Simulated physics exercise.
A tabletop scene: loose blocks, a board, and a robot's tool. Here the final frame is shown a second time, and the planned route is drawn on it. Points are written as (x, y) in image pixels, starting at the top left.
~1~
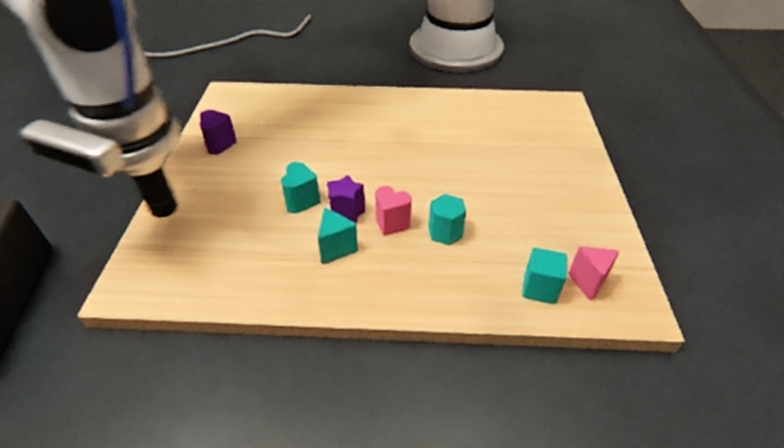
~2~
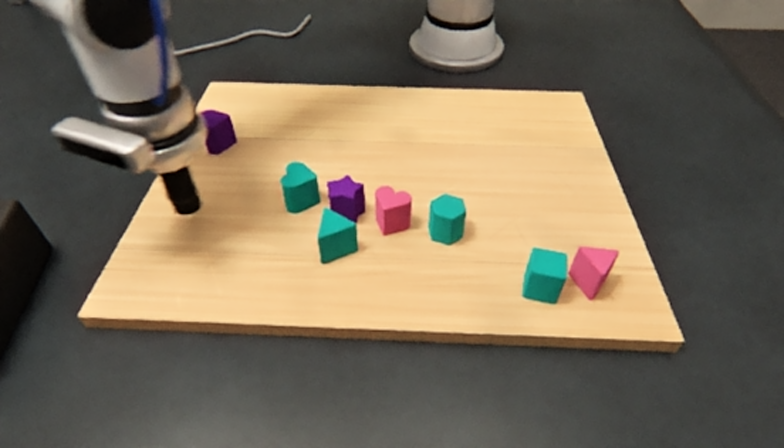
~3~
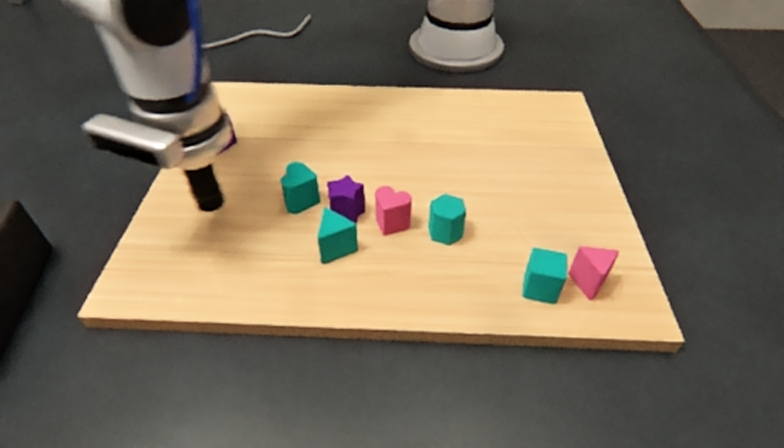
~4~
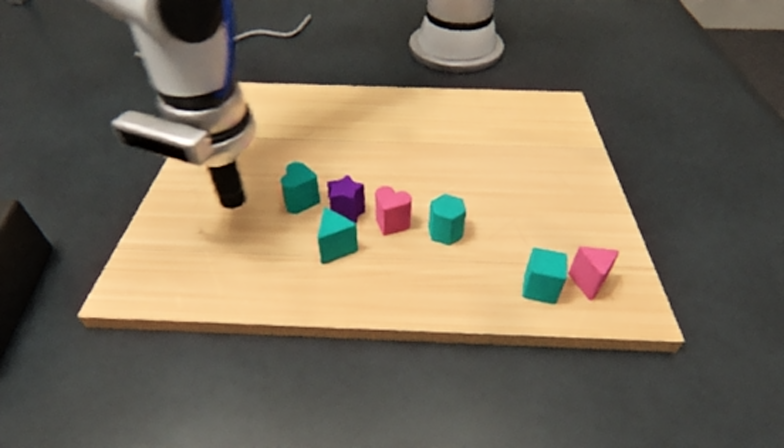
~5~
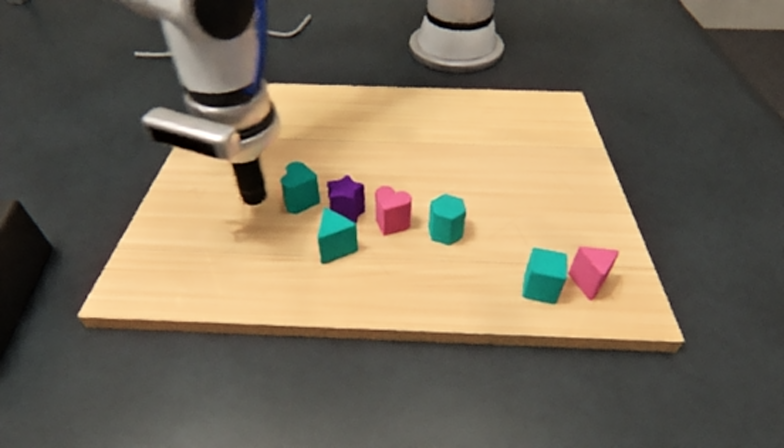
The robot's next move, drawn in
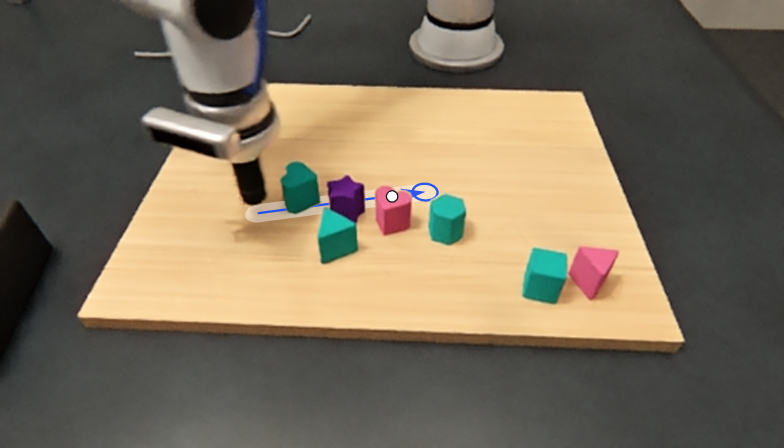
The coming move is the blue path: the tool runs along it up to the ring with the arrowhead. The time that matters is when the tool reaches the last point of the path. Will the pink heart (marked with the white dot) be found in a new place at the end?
The answer is yes.
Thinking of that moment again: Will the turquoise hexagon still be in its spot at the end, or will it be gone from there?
Left in place.
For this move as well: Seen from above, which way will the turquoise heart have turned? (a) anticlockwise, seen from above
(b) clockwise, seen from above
(a)
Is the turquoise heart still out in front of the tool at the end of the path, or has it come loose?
I'd say the turquoise heart has slipped off and sits beside or behind the tool.
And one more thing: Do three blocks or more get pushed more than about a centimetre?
Yes, that is how it ends up.
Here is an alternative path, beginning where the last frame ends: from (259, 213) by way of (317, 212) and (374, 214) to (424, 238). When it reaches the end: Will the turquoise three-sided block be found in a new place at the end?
I believe not.
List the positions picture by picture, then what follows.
Tip of the tool at (165, 210), middles of tops, turquoise heart at (297, 174), turquoise three-sided block at (333, 222), purple star at (344, 186), pink heart at (392, 196), turquoise hexagon at (449, 205), in the first frame.
Tool at (188, 207), nothing pushed, in the second frame.
Tool at (211, 204), nothing pushed, in the third frame.
Tool at (233, 201), nothing pushed, in the fourth frame.
Tool at (255, 198), turquoise heart at (297, 174), turquoise three-sided block at (333, 222), purple star at (344, 186), pink heart at (392, 196), turquoise hexagon at (449, 205), in the fifth frame.
The line goes in a line from (259, 213) to (425, 192); the dot is on the pink heart.
The first path, step by step. One third of the way, tool at (315, 190); turquoise heart at (332, 166), turned 55° anticlockwise; purple star at (354, 186), turned 35° clockwise.
Two thirds of the way, tool at (371, 183); turquoise heart at (359, 157), turned 120° anticlockwise; purple star at (377, 189), turned 90° clockwise; pink heart at (404, 204).
At the end, tool at (426, 177); turquoise heart at (359, 157), turned 120° anticlockwise; turquoise three-sided block unmoved; purple star at (381, 187), turned 110° clockwise; pink heart at (406, 206); turquoise hexagon unmoved.
